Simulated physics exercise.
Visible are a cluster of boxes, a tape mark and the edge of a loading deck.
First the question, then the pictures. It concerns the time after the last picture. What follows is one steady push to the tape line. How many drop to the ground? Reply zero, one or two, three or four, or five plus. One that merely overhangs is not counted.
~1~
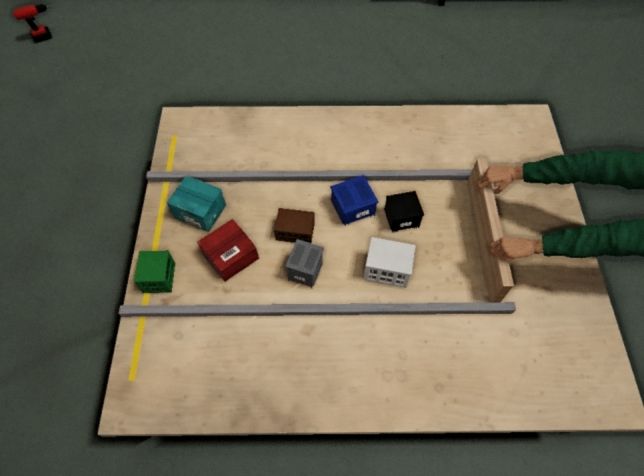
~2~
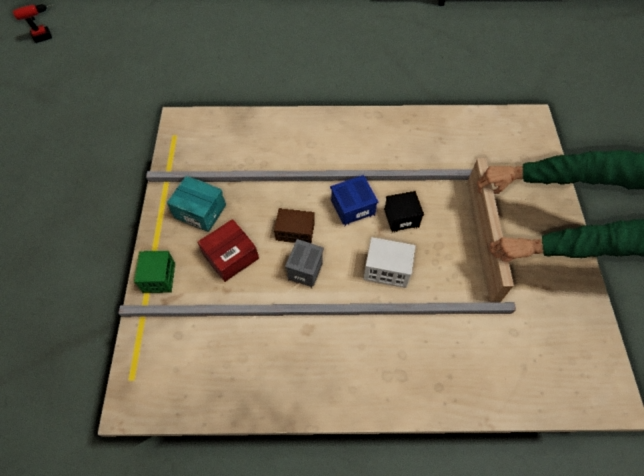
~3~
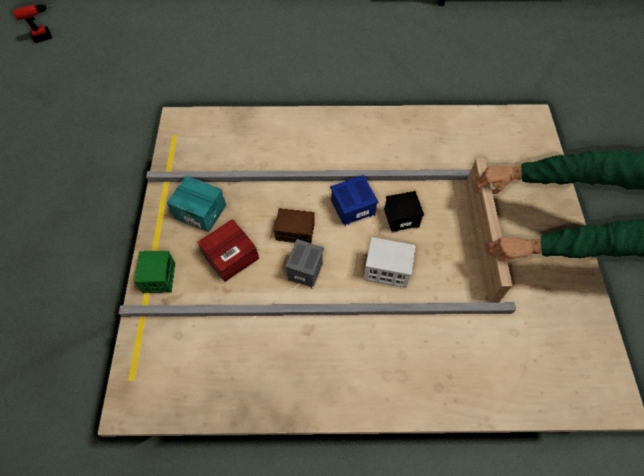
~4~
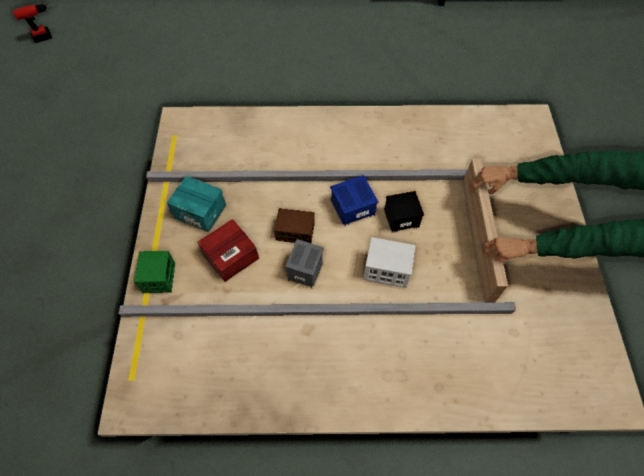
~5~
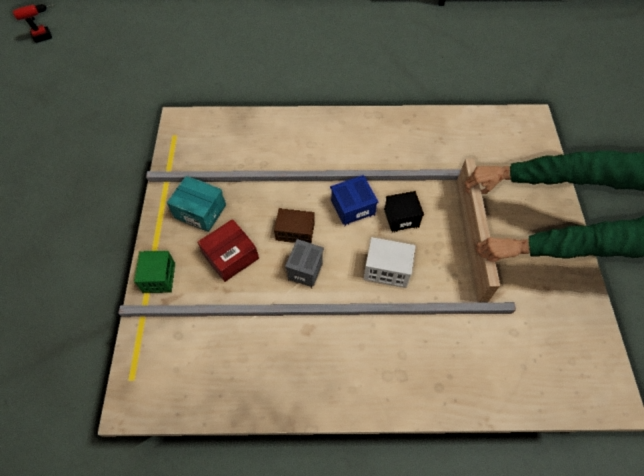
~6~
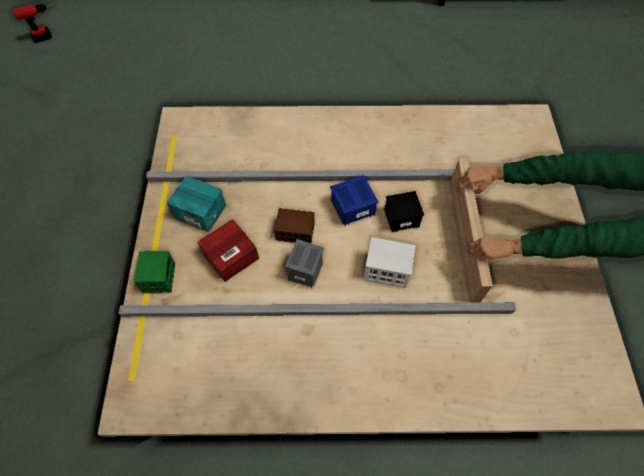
Five plus.
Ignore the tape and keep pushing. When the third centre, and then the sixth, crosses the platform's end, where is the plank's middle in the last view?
(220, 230) and (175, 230).
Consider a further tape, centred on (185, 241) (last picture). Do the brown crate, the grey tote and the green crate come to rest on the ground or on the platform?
The brown crate holds on, the grey tote drops off, the green crate falls.
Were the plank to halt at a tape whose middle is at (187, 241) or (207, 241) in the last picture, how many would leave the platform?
4 and 3.
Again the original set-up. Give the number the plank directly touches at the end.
So the total is 2.
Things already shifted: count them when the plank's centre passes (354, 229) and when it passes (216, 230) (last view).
So 4, and at the other place 8.
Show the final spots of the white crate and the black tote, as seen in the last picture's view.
The white crate ends at (123, 270) and the black tote at (142, 212).
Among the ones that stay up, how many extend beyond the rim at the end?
You'd get 2.
A little later, none off yet; green crate at rest near (156, 272); turquoise parcel at rest near (197, 204); red parcel at rest near (229, 250).
When it is over, the number that fall off is five or more; down, blue tote, grey tote, brown crate, red parcel, turquoise parcel and green crate.
